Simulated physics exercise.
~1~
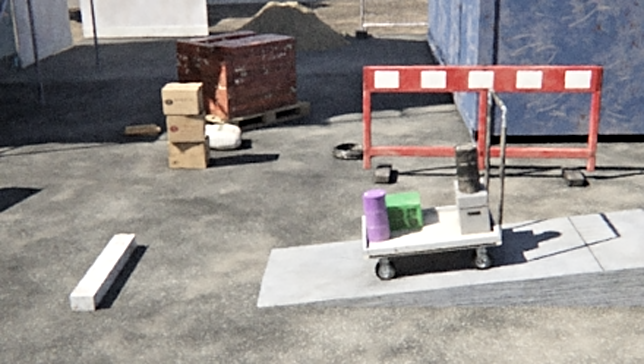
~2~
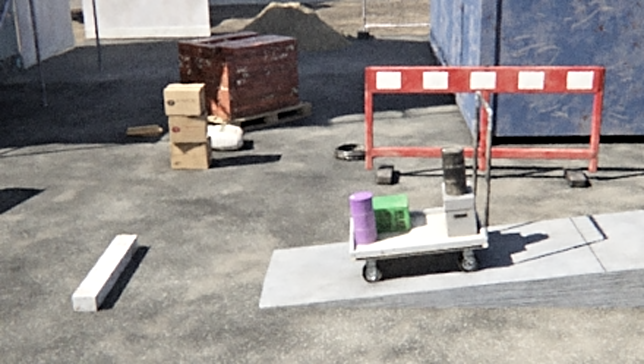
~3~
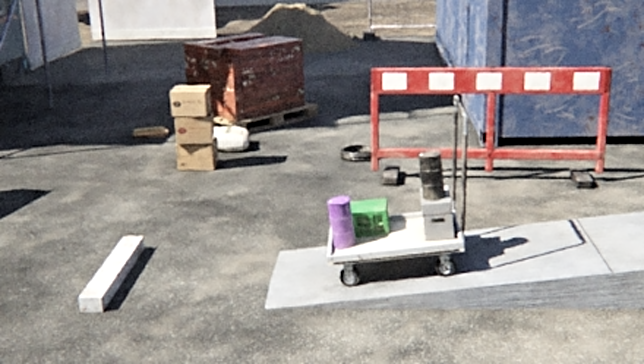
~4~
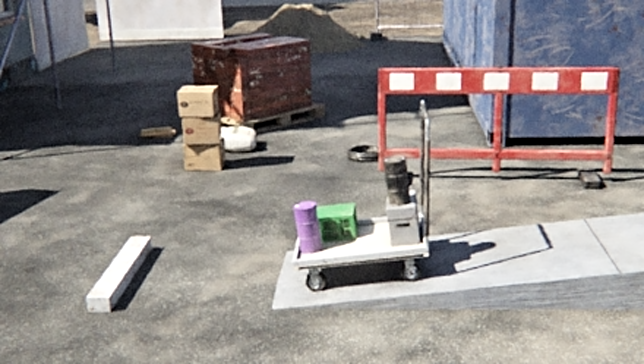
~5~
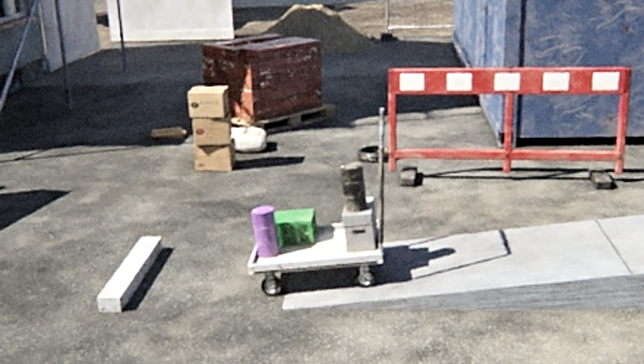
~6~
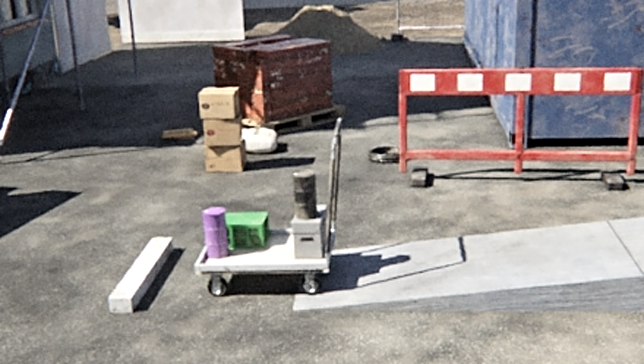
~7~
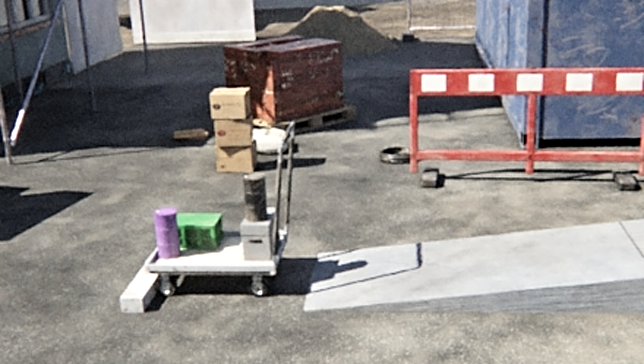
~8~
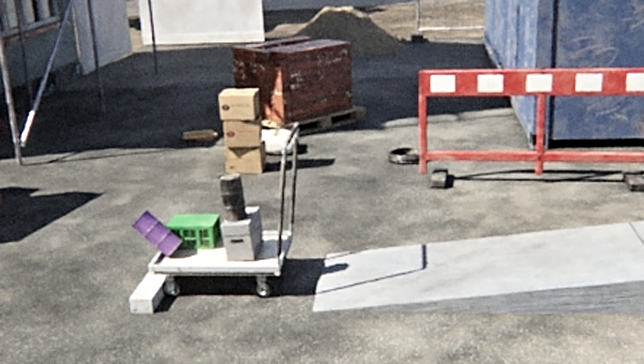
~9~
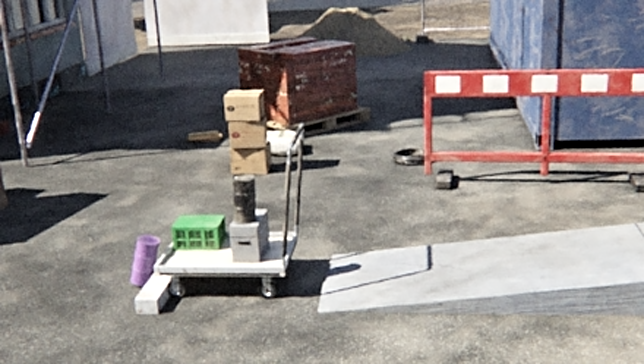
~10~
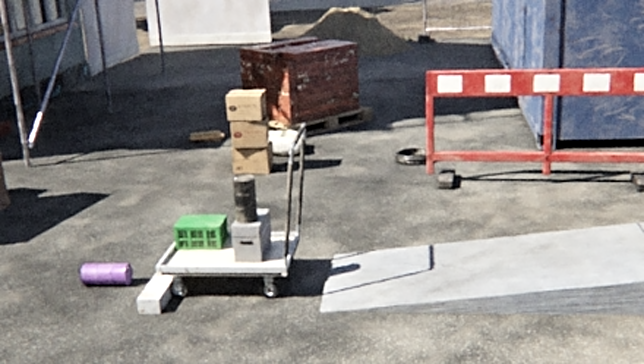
Trolley rolling left down a ramp and stopping at a kerb, its purple canister tipping off and ending up lying beyond.
